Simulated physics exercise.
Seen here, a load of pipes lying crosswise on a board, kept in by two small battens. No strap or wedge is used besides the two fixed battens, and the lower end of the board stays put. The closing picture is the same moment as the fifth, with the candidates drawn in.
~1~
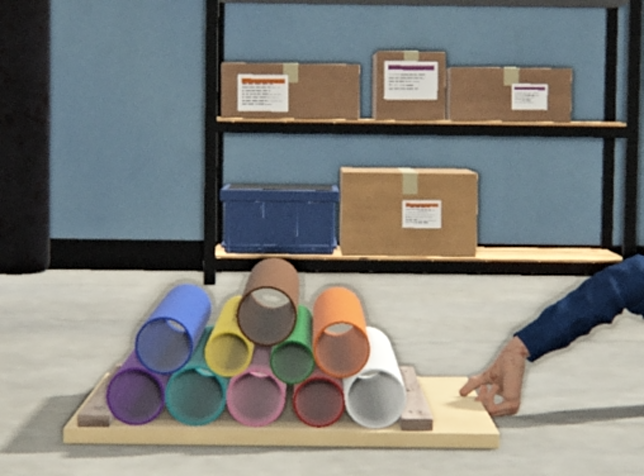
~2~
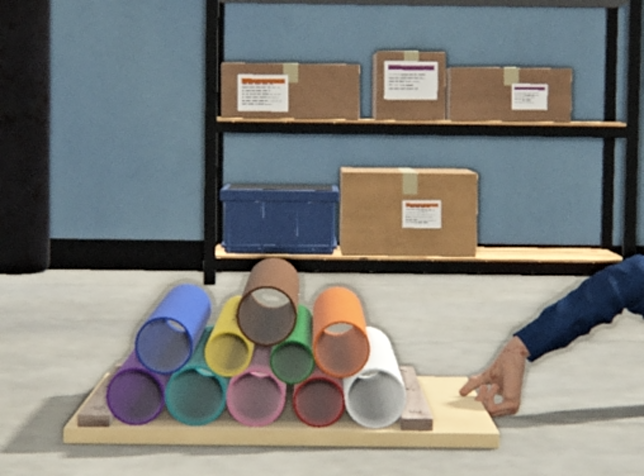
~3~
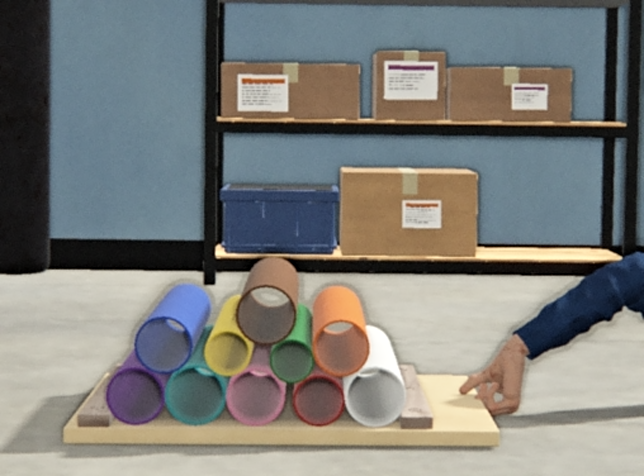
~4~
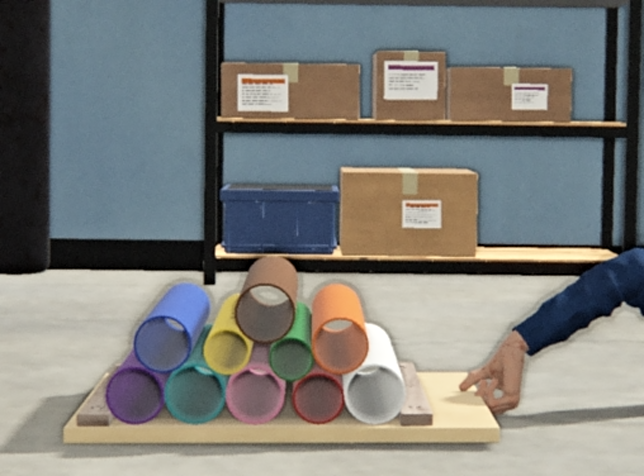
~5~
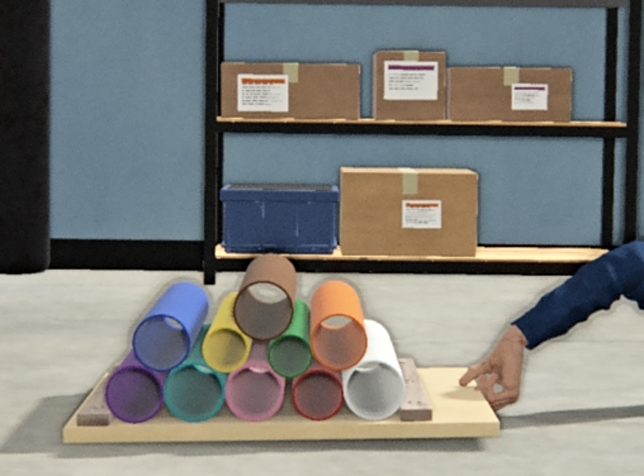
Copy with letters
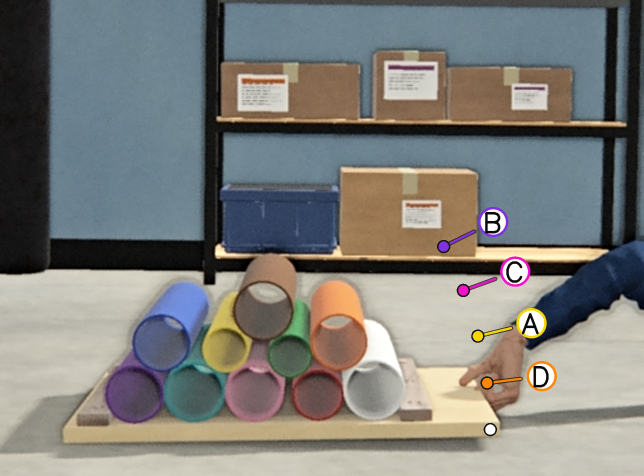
In a storeroom, a hand slightly lifts the right end of a board stacked with pipes.
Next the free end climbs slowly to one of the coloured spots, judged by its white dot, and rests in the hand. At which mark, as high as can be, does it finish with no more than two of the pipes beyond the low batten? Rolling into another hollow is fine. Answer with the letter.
Up to C.
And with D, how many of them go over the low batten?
The count is none.
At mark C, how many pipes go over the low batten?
The count is none.
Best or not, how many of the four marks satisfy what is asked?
Three of them.
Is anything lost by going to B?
Yes.
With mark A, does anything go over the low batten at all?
No, at A.
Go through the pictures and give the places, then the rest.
The first frame shows green pipe (293, 362); blue pipe (164, 345); yellow pipe (229, 353).
The second frame shows yellow pipe (228, 353); orange pipe (342, 349).
The third frame shows board (284, 400); white pipe (376, 396); turquoise pipe (196, 395).
The fourth frame shows board (284, 399); purple pipe (135, 395); turquoise pipe (195, 394).
The fifth frame shows board (284, 396); purple pipe (134, 395); turquoise pipe (195, 392).
On the marked copy, A at (478, 336); B at (444, 247); C at (463, 291); D at (487, 383); the white dot at (490, 430).
Following C. Soon after the start, board at 14°.
Later, board at 21°.
In the end, board at 21°, none over the low batten.
As for the rest, A none over the low batten; B five over the low batten; D none over the low batten.
